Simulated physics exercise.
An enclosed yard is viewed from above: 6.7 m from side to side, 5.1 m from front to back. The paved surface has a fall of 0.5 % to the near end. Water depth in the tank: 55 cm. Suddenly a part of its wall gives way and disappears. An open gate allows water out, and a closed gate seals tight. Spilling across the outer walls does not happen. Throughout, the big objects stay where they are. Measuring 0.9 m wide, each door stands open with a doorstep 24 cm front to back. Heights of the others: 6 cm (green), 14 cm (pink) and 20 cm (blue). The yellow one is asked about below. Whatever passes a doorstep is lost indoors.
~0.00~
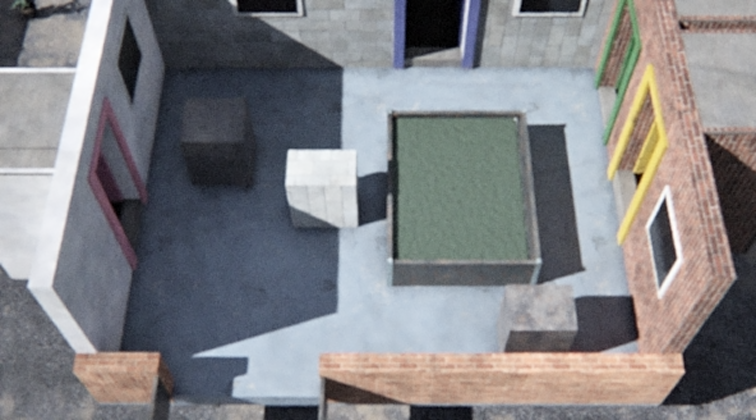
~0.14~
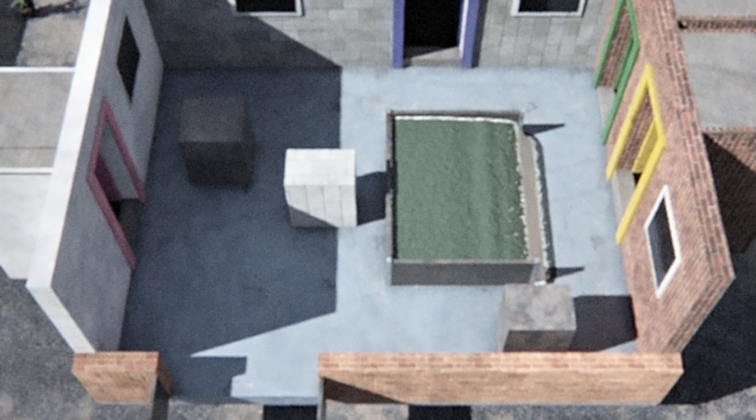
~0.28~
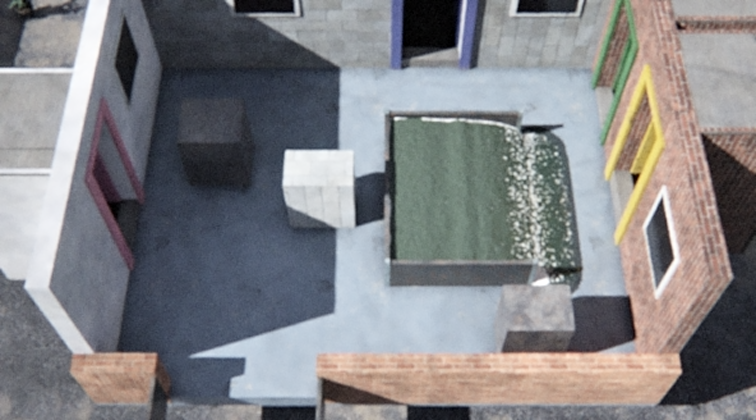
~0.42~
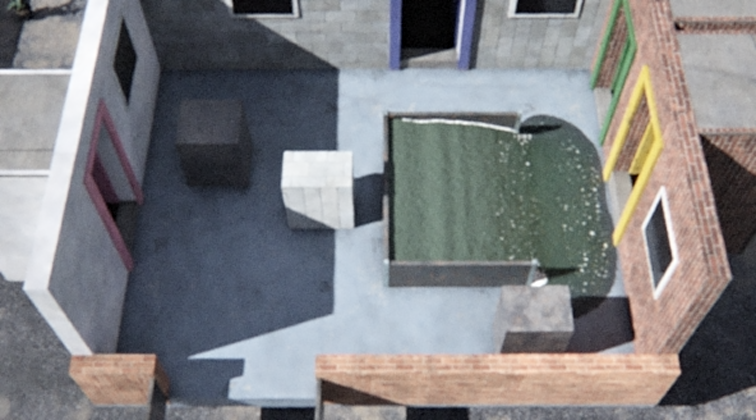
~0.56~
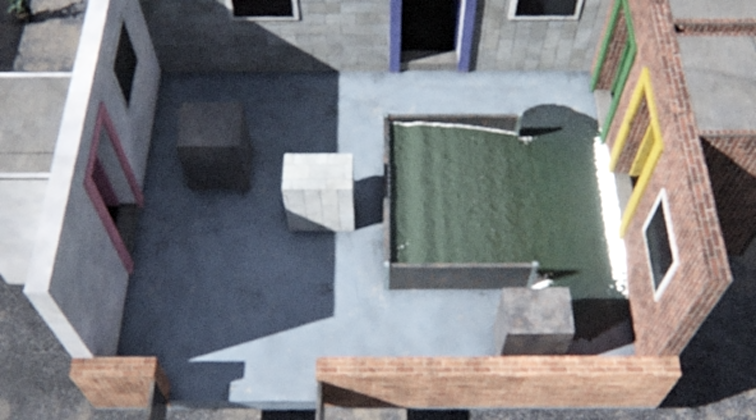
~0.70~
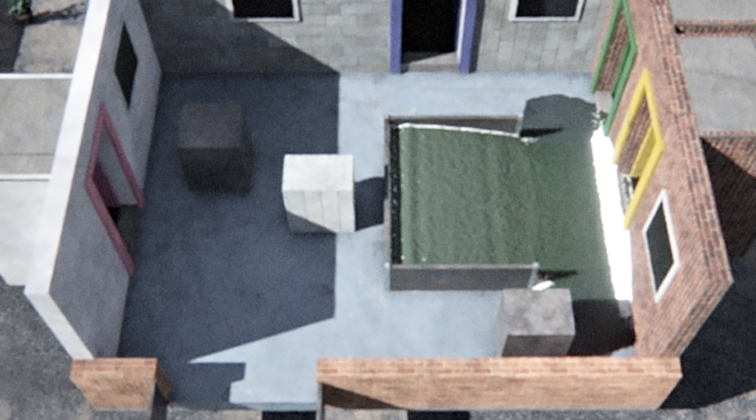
Green water burst out of the tank when its right side vanished, spread across the paved floor in a foaming sheet, and washed up white against the brick wall by the yellow door.
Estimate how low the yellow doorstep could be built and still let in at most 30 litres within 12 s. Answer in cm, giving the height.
I would say 34 cm or so.
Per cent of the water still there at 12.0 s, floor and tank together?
Close to 80 per cent is still present.
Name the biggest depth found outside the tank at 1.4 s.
Around 42 centimetres.
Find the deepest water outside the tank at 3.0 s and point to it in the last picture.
Check close to (638, 383).
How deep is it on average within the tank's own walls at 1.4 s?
Near 28 cm, averaged.
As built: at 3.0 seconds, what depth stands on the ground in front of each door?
Door by door in centimetres - green 17, pink 0, blue 6, yellow 20.
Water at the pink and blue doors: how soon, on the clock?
Arrival times: Pink at 5.0 seconds, blue at 2.4 seconds.
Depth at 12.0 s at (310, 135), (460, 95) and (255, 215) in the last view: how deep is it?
The depths come to about 7, 4 and 5 cm.
After 1.4 s water covers 20 % of the floor, deepest (42 cm) near (614, 224); 42 cm at the yellow door, 35 litres in over its 27 cm doorstep.
After 3.0 s water covers 45 % of the floor, deepest (39 cm) near (638, 383); 20 cm at the yellow door, 86 litres in over its 27 cm doorstep.
After 12.0 s water covers 100 % of the floor, deepest (11 cm) near (624, 383); 8 cm at the yellow door, 87 litres in over its 27 cm doorstep.
At the yellow door as built, the water arrived by 0.6 s and peaked near 47 cm at 0.7 s.
With a doorstep of 30 cm, 65 litres would have come in within the 12 s; with 40.5 cm, 4 litres. So under 30 litres takes about 34 cm.
